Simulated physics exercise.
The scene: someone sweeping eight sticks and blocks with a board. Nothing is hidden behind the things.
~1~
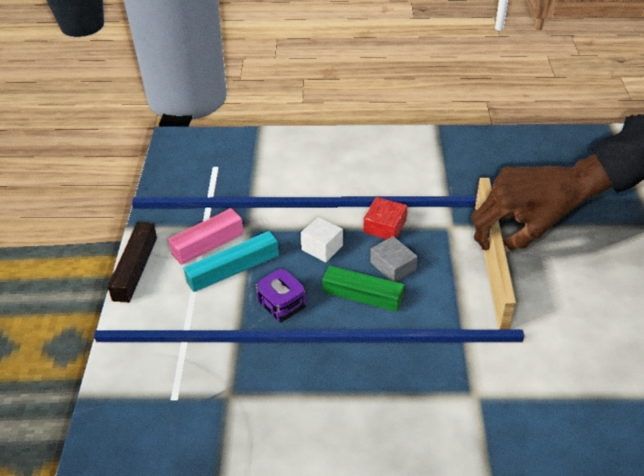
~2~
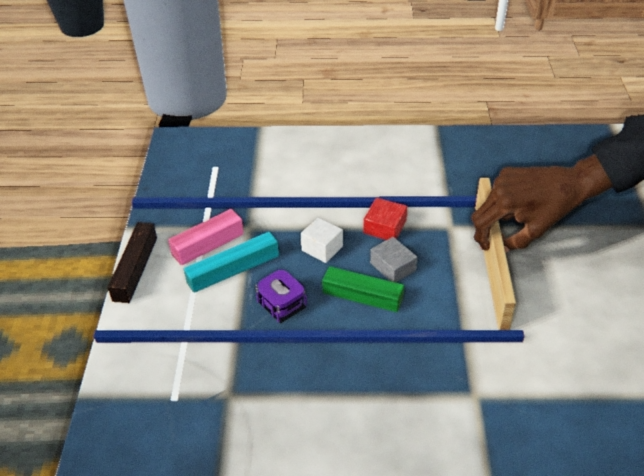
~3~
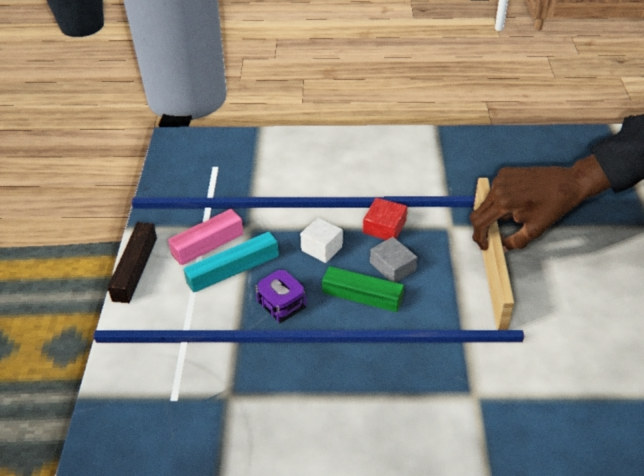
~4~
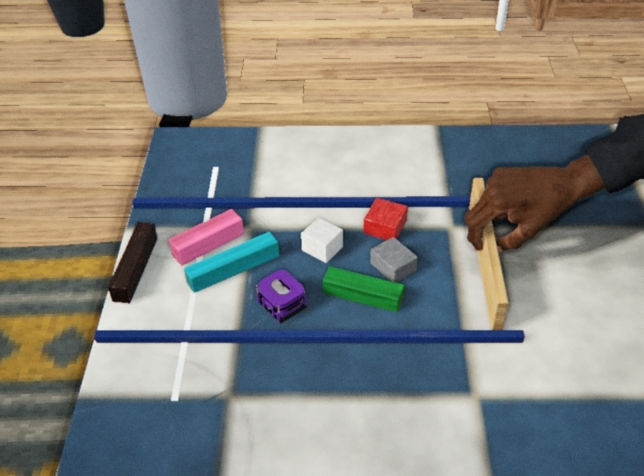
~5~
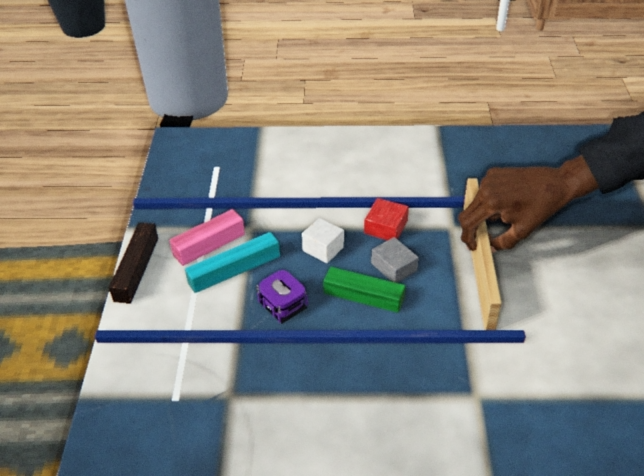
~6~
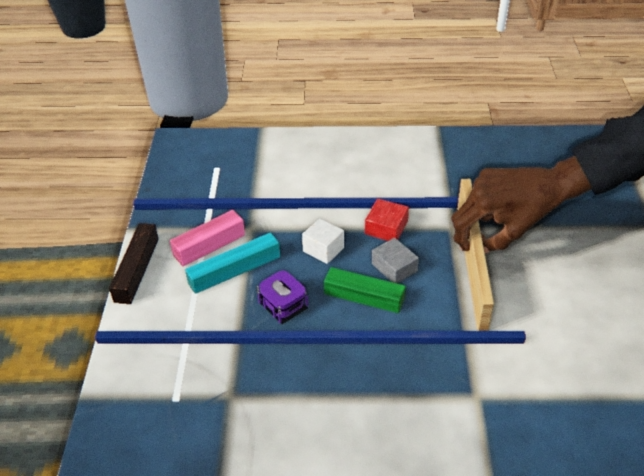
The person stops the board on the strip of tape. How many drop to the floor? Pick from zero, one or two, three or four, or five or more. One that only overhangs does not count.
Outcome: The number that fall off is one or two.
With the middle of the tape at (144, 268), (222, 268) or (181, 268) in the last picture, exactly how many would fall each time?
It would be 5, 1 and 3.
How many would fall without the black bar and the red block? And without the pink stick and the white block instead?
First 0, then 1.
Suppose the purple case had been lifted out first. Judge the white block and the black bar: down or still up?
The white block survives; the black bar falls.
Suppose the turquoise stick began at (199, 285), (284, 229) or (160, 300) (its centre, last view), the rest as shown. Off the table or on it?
In turn it holds on; remains up; holds on.
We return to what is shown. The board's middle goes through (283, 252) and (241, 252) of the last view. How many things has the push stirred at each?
First 7, then 8.
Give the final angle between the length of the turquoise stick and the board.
Near 10 degrees.
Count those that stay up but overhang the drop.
That would be 2.
A little later, none off yet; black bar at rest near (135, 262); pink stick at rest near (208, 238); turquoise stick at rest near (234, 263).
Next, none off yet; black bar at rest near (135, 262); pink stick at rest near (208, 238); turquoise stick shifted a little near (205, 270).
Later still, none off yet; black bar moving near (125, 261); pink stick shifted a little near (178, 224); turquoise stick shifted about its own width near (152, 271).
When it is over, the number that fall off is one or two; down, black bar.
